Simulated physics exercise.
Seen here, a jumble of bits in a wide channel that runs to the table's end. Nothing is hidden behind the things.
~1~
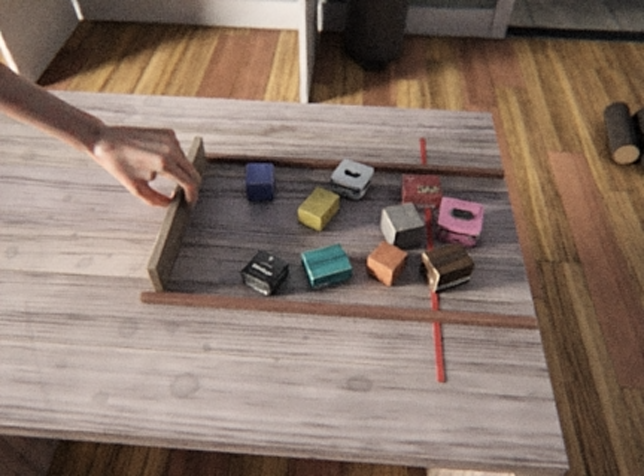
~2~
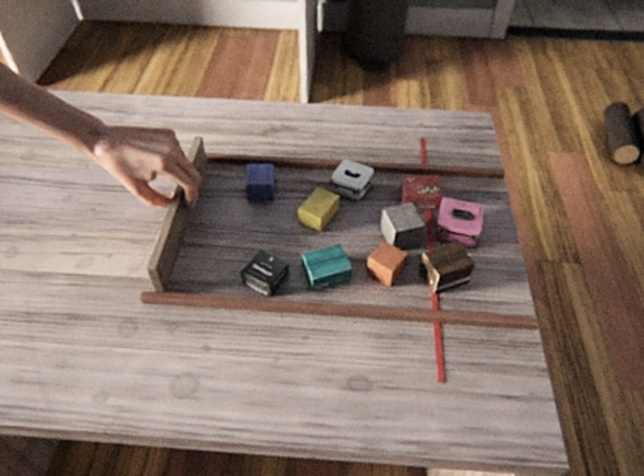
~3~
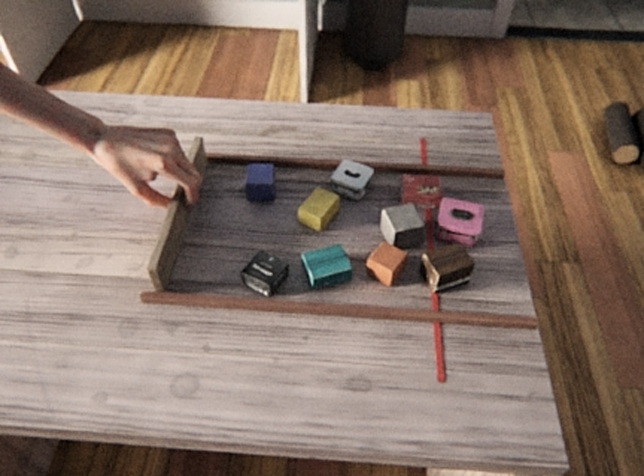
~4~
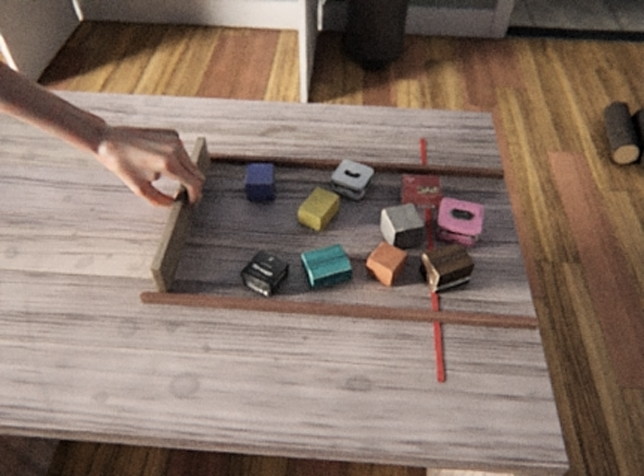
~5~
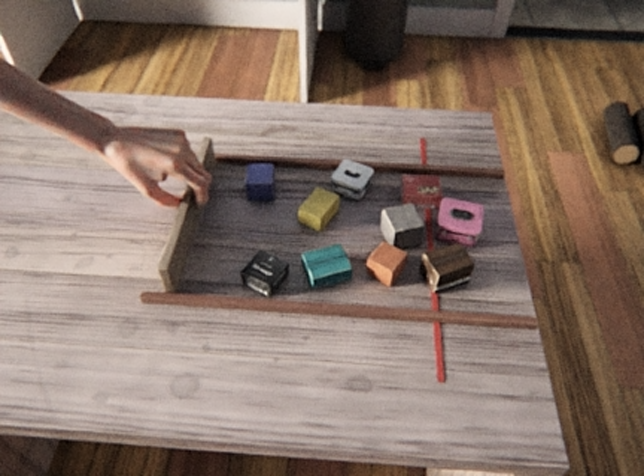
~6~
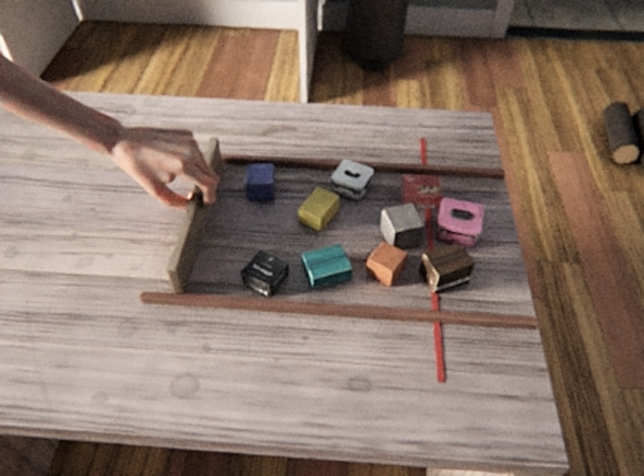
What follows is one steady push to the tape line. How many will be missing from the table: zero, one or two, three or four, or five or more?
As it turns out, the number that fall off is one or two.
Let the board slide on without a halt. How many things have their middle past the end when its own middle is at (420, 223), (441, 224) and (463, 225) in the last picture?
In that order 1, 3 and 3.
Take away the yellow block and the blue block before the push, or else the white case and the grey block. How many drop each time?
1 in the first case, 1 in the second.
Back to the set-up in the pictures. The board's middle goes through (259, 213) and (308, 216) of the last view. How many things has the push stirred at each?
2 and 6.
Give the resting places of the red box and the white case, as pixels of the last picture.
About (508, 195), and the other about (469, 182).
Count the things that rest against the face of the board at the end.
That makes 4.
Soon after, none off yet; pink case at rest near (459, 223); brown box at rest near (446, 268); red box at rest near (421, 192).
In the end, the number that fall off is one or two; gone, brown box.
